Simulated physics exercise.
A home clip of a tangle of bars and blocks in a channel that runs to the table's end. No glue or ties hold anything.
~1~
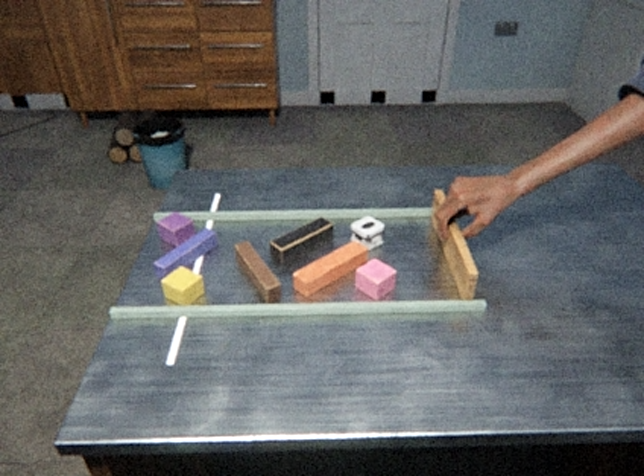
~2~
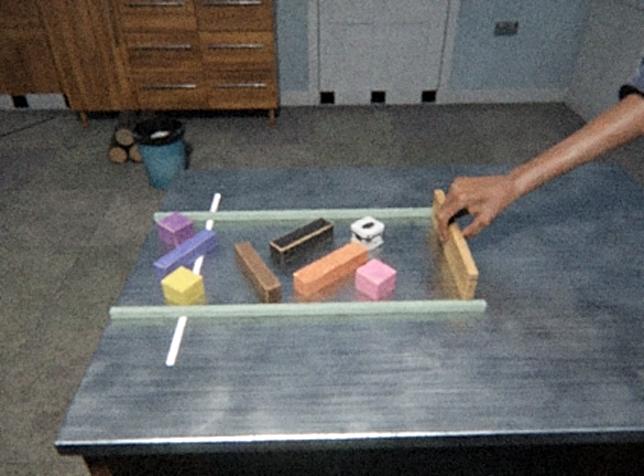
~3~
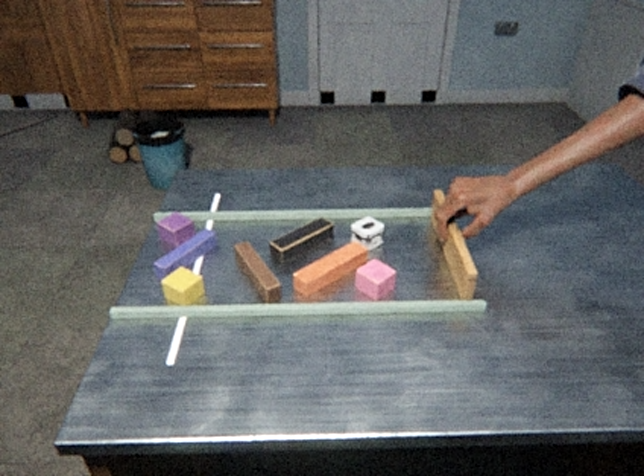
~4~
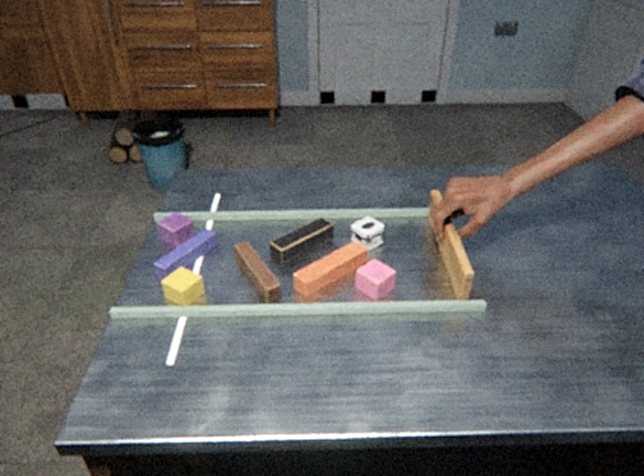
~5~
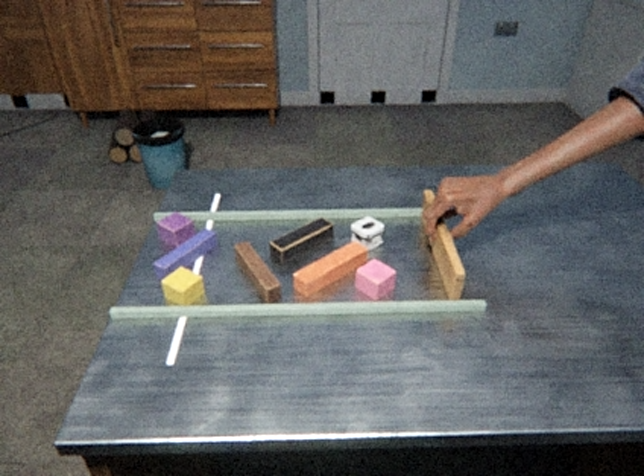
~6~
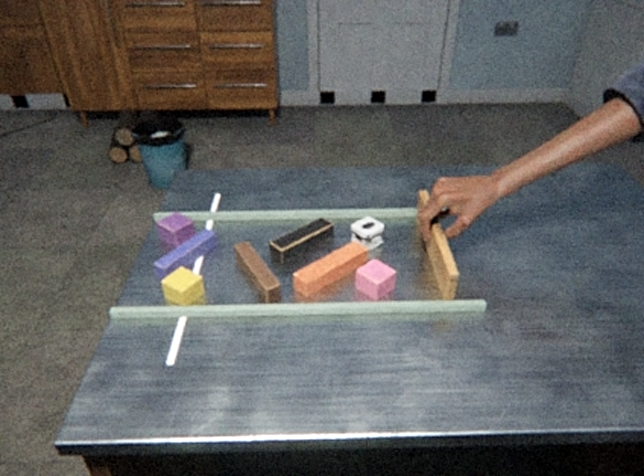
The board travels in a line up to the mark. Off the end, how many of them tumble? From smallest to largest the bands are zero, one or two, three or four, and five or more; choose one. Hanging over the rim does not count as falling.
The right band is three or four.
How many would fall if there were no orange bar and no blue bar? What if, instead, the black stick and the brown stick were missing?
0 for the first case, 0 for the second.
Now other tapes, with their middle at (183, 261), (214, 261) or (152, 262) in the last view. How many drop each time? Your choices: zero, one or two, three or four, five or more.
In turn: 3 or 4; not one; five or more.
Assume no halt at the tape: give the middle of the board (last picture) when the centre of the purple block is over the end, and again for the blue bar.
I reckon its middle sits around (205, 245) and then around (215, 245).
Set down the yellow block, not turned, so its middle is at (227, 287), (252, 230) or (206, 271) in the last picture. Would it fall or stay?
Going through them in order, it comes off, then does not come off, then does not come off.
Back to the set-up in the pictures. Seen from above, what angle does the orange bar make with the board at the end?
About 35°.
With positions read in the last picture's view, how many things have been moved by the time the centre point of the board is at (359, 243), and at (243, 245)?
The first number is 3, the next one 8.
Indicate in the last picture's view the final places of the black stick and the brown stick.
The first one ends at (176, 232), the second at (145, 270).
Soon after, none off yet; purple block at rest near (177, 230); blue bar at rest near (188, 254); yellow block at rest near (183, 287).
At rest, the number that fall off is three or four; fallen, yellow block, blue bar and purple block.
